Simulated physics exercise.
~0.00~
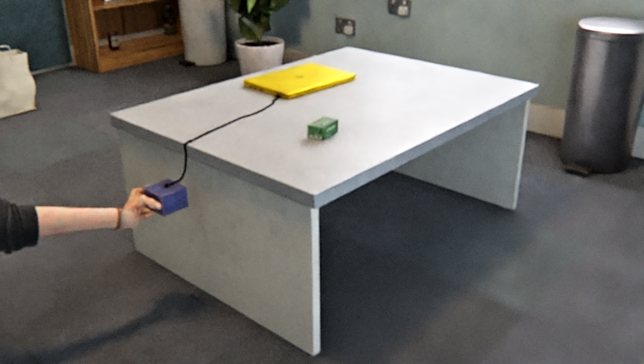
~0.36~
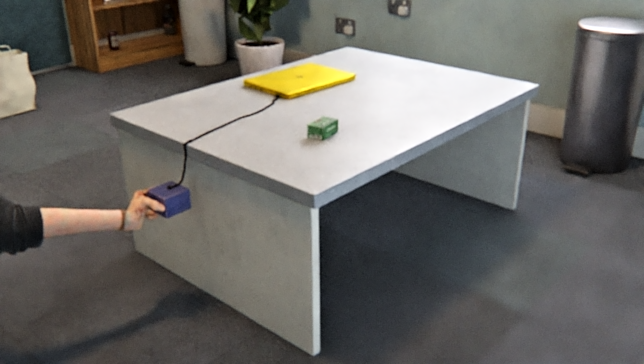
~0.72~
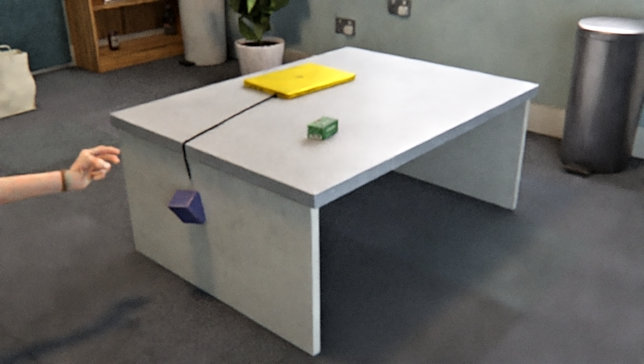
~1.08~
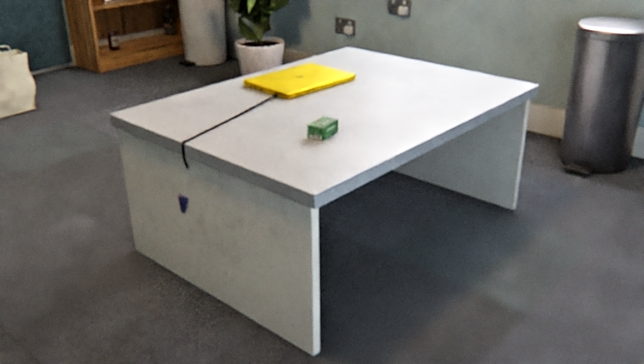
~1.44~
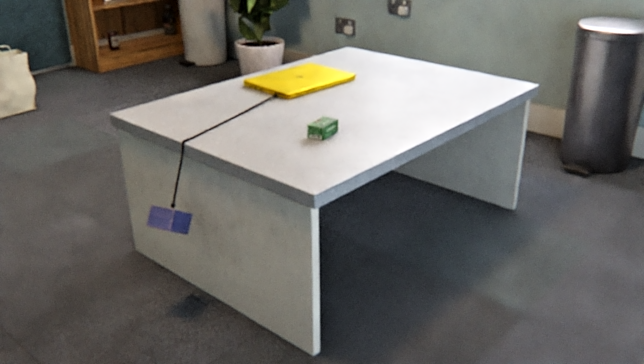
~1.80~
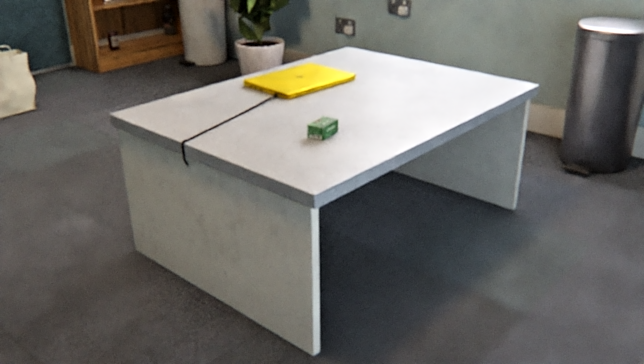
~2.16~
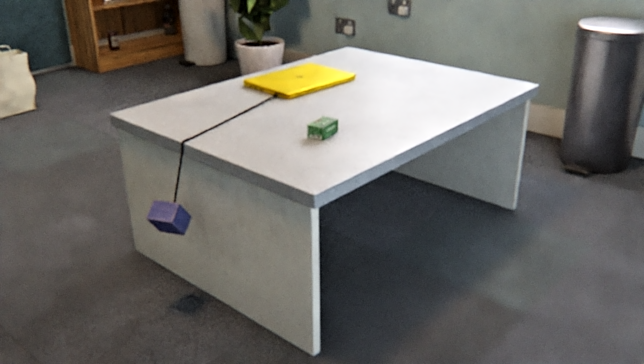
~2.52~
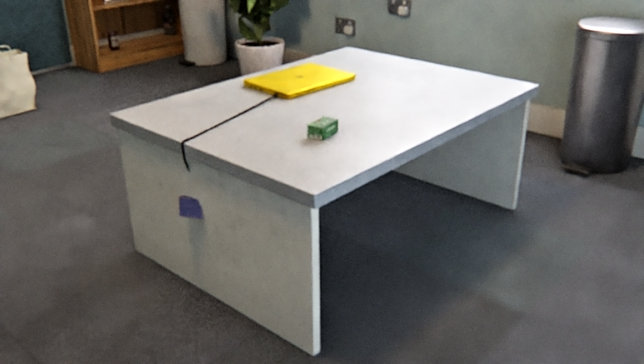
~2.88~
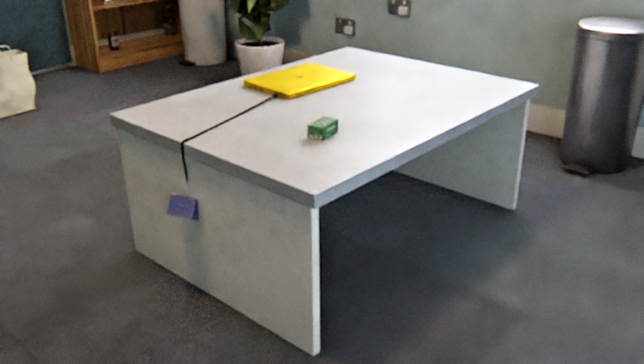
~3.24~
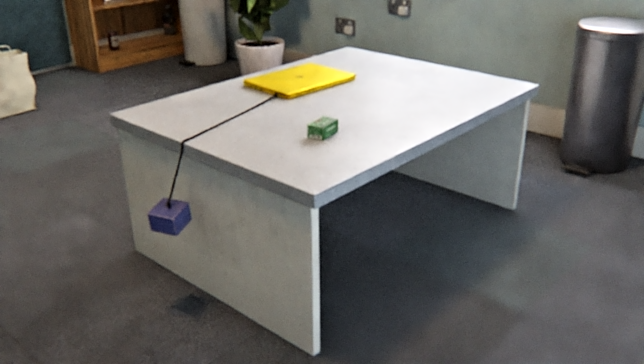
A blue block on a black string was let go by a hand beside a pale table and swung and twisted below the edge, briefly slipping out of sight, and ended up hanging there while the yellow laptop and green box stayed put on top.
